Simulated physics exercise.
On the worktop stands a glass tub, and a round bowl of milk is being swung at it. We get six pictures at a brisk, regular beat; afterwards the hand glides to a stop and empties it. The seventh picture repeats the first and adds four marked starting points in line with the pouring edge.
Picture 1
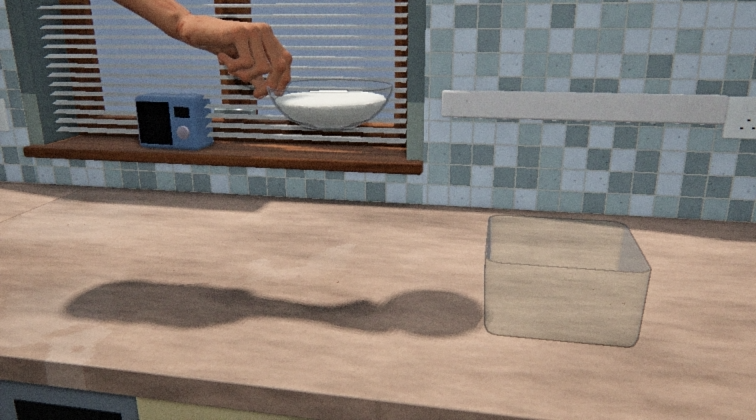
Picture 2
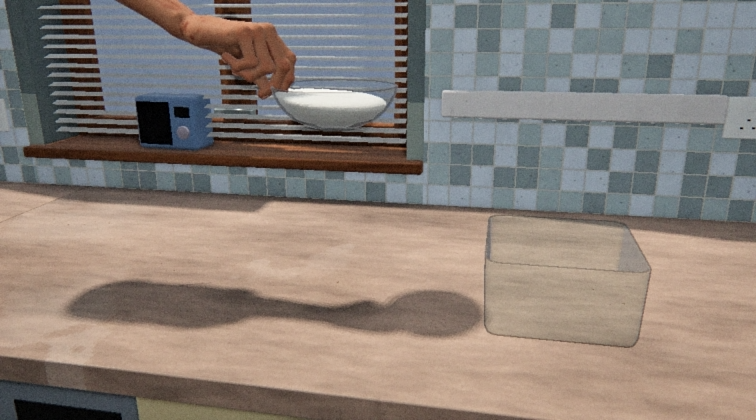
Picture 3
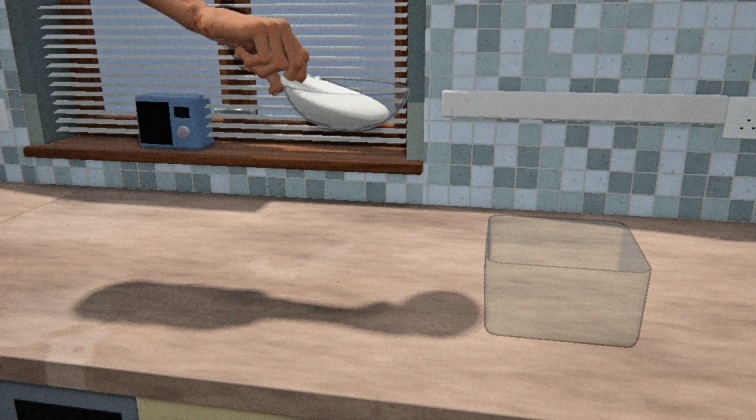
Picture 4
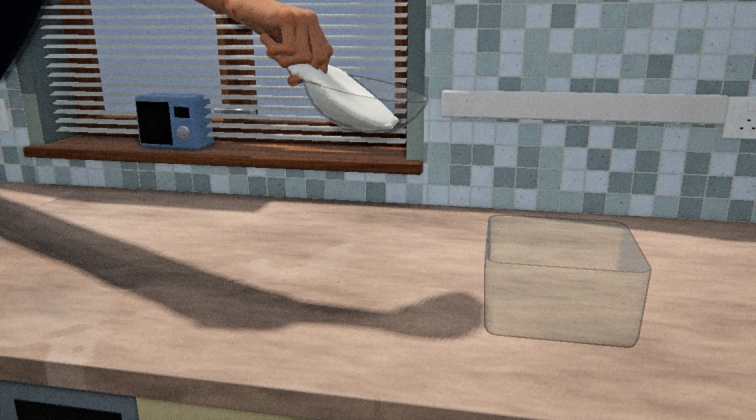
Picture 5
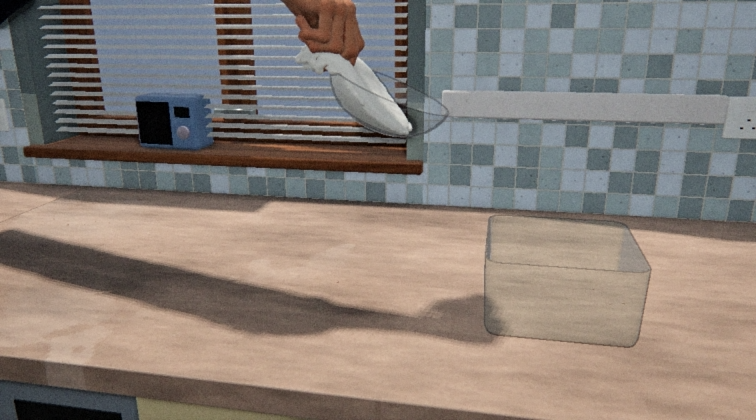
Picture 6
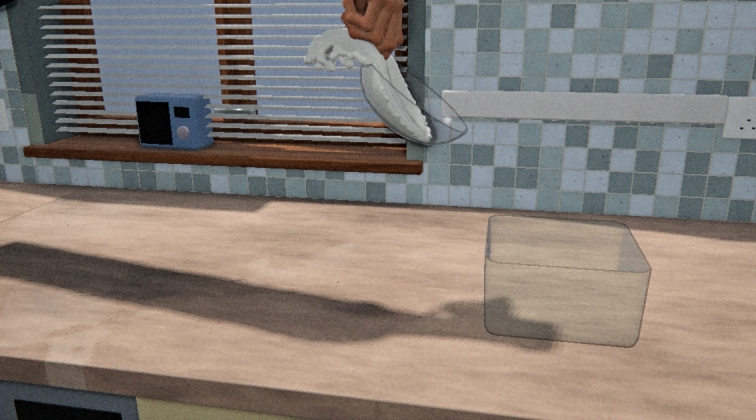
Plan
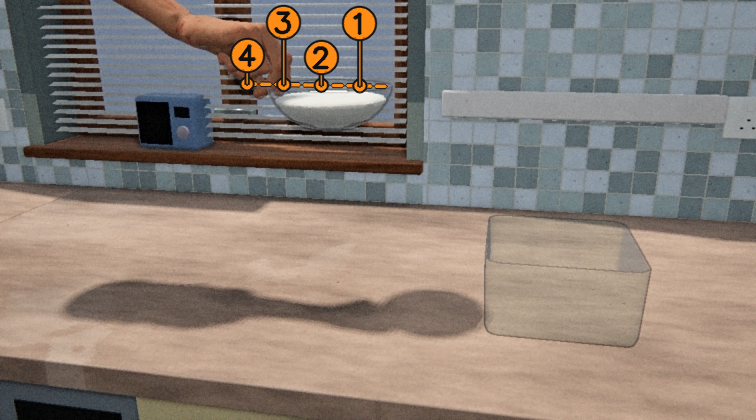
A hand swings a round bowl of milk rightward and tilts it, sending milk over the rim.
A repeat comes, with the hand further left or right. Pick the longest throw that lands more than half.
Use dot 1.
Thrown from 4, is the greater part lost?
Yes, that goes wrong.
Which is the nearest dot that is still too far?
2 it is.
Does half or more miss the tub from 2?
Yes.
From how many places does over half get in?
One of them.
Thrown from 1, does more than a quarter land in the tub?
Yes.
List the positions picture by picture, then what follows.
The first picture shows upright, lip at (390, 86); tub from (483, 331) to (638, 345); nothing has left yet.
The second picture shows upright, lip at (394, 86); nothing has left yet.
The third picture shows tipped about 3°, lip at (407, 90); milk is over the rim, down to (300, 82).
The fourth picture shows tipped about 11°, lip at (426, 99); milk is over the rim, down to (332, 78).
The fifth picture shows tipped about 23°, lip at (448, 113); milk is over the rim, down to (360, 74).
The sixth picture shows tipped about 37°, lip at (467, 129); milk is over the rim, down to (336, 68).
On the marked copy, 1 at (359, 85); 2 at (321, 85); 3 at (283, 84); 4 at (247, 83).
Choosing 1, about 64 % lands in the tub, 28 % falls short and 8 % goes beside or beyond.
Choosing 2, about 36 % lands in the tub, 55 % falls short and 9 % goes beside or beyond.
Choosing 3, about 13 % lands in the tub, 84 % falls short and 4 % goes beside or beyond.
Choosing 4, about 3 % lands in the tub, 96 % falls short.
